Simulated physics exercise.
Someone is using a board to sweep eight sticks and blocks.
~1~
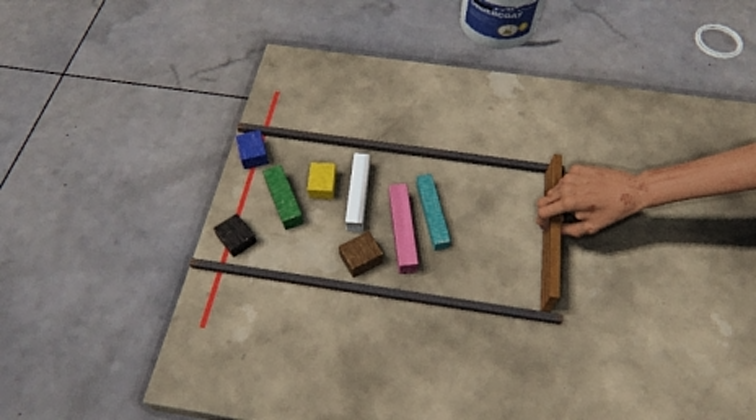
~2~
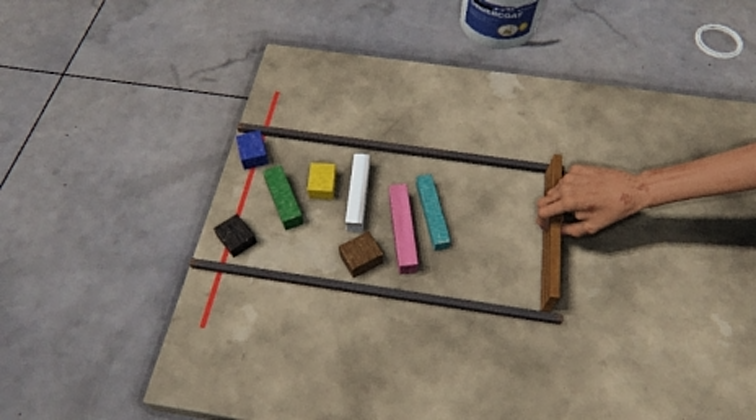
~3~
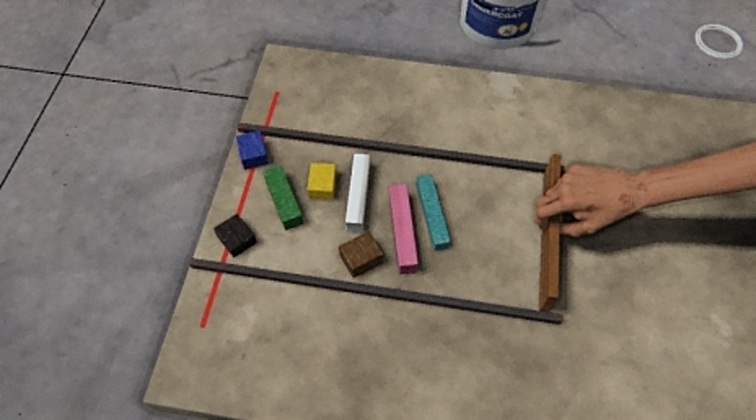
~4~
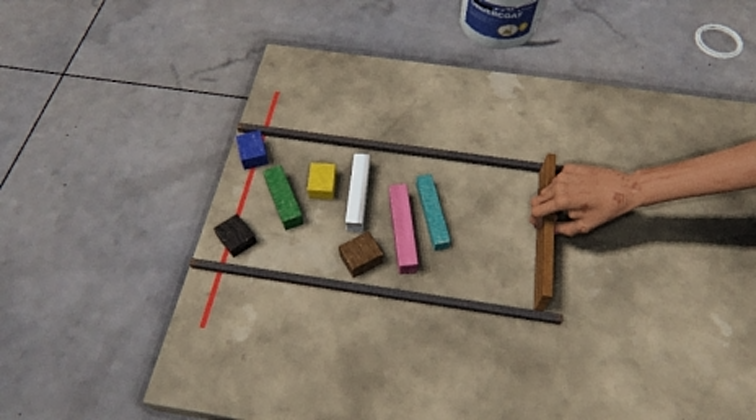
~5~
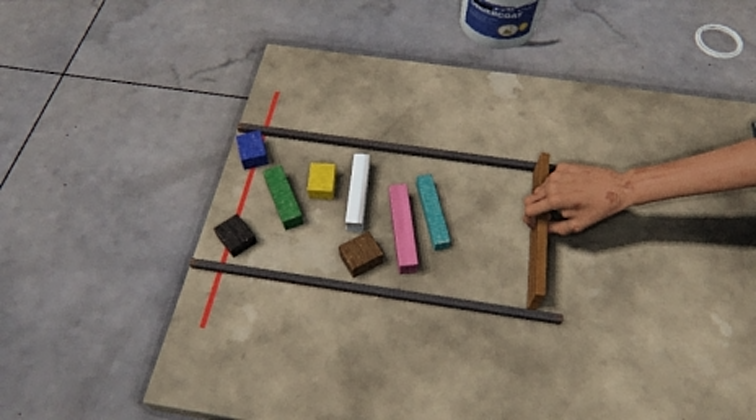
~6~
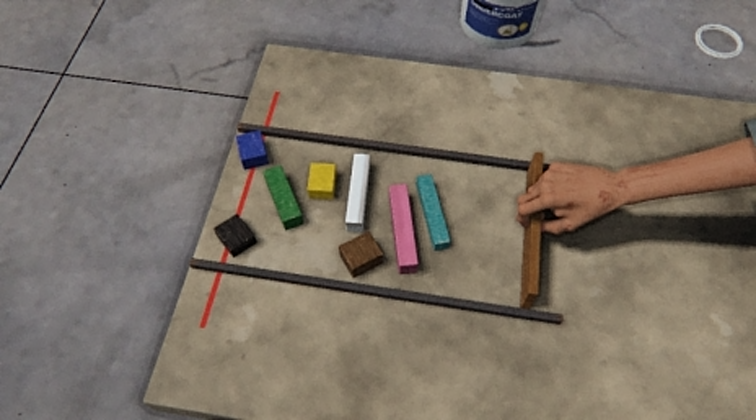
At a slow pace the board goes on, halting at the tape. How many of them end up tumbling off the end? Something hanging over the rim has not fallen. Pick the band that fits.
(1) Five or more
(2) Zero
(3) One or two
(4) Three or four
1.
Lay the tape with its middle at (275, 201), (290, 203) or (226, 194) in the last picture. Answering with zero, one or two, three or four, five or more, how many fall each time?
Trial 1 - three to four; trial 2 - one or two; trial 3 - five or more.
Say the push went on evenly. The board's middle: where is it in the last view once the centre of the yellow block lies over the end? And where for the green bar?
The middle is at (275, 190) when it's the yellow block, and at (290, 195) when it's the green bar.
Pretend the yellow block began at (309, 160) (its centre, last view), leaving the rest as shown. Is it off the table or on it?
I reckon from there it drops down.
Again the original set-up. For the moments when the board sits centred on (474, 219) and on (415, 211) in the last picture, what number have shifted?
Note: First position 0; second position 3.
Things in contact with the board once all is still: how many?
Counting them up gives 1.
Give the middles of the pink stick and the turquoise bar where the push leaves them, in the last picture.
Final spots - pink stick (214, 203), turquoise bar (238, 184).
Soon after, none off yet; blue block at rest near (252, 150); black block at rest near (235, 235); green bar at rest near (283, 197).
In the end, the number that fall off is five or more; gone, brown block, white stick, yellow block, green bar, black block and blue block.
